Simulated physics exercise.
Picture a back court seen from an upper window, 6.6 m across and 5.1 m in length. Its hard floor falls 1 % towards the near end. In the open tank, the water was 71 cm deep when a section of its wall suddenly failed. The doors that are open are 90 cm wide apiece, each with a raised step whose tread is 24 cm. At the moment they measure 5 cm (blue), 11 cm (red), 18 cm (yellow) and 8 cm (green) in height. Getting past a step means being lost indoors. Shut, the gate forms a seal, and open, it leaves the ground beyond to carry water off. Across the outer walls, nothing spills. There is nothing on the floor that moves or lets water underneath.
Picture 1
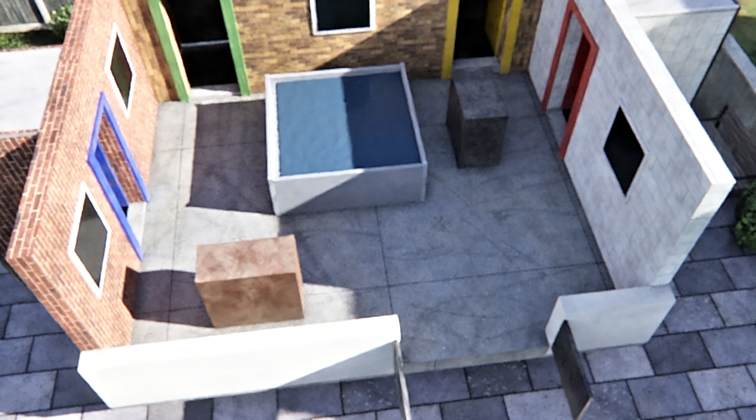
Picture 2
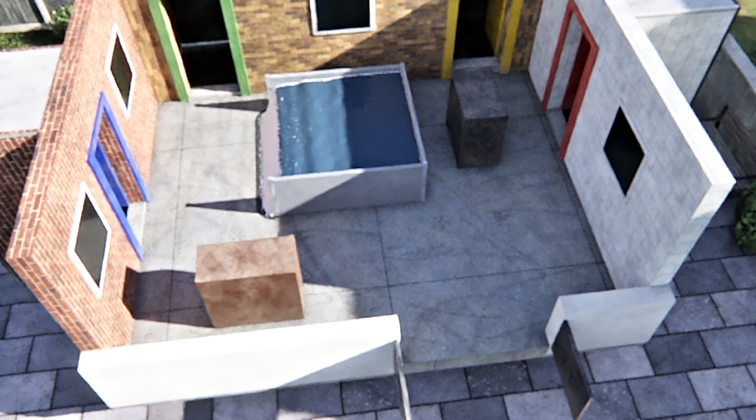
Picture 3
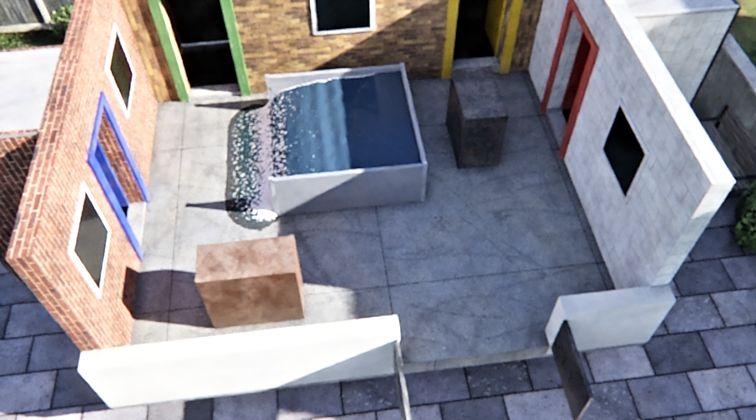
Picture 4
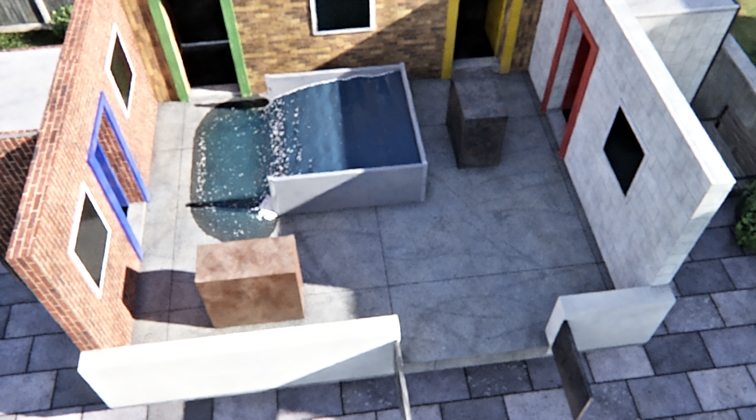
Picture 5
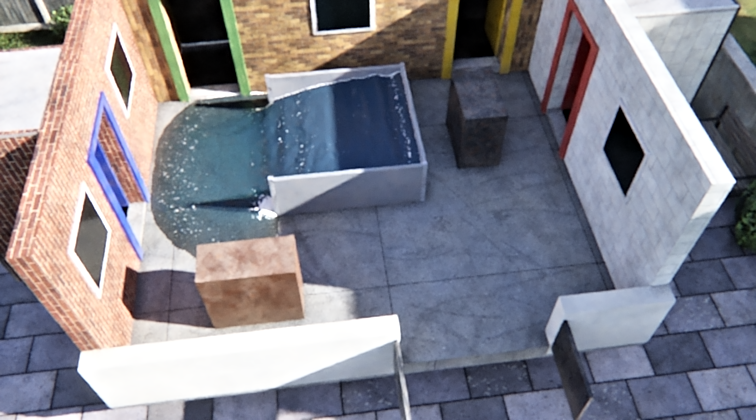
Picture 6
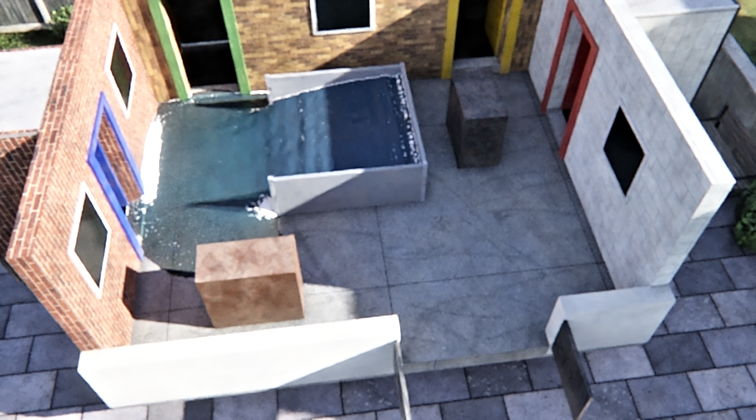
A square open tank in a walled courtyard lost its left side, and water poured out in a foaming rush, spread across the paving past the brown block, and reached the blue door.
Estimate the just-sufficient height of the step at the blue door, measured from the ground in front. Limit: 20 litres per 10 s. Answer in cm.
I would say 34 cm.
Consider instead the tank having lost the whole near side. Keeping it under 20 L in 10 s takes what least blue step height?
In that case you'd want it roughly 9.5 cm high.
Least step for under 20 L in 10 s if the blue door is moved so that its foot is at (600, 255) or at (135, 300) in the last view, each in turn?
First place around 13.5 cm, second around 22 cm.
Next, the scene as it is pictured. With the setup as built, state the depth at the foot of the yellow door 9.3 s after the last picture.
5.0 cm.
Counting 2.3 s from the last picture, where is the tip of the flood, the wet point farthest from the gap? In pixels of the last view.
(127, 379).
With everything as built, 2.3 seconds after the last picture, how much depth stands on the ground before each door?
Blue door 22 cm, red door 0 cm, yellow door 0 cm, green door 27 cm.
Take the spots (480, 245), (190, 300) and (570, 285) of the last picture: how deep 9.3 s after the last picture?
The three readings, in order, are 7, 9 and 14 cm.
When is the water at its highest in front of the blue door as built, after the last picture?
About 1.0 seconds.
Then, 0.7 s after the last picture water covers 30 % of the floor, deepest (51 cm) near (158, 104); 29 cm at the blue door, 98 litres in over its 5 cm step.
Then, 2.3 s after the last picture water covers 40 % of the floor, deepest (38 cm) near (129, 366); 22 cm at the blue door, 373 litres in over its 5 cm step.
Then, 9.3 s after the last picture water covers 100 % of the floor, deepest (15 cm) near (582, 325); 8 cm at the blue door, 560 litres in over its 5 cm step.
At the blue door as built, the water peaked near 31 cm, 1.1 s after the last picture.
With a step of 30.5 cm, 38 litres would have come in within the 10 s; with 41 cm, 2 litres. So under 20 litres takes about 34 cm.
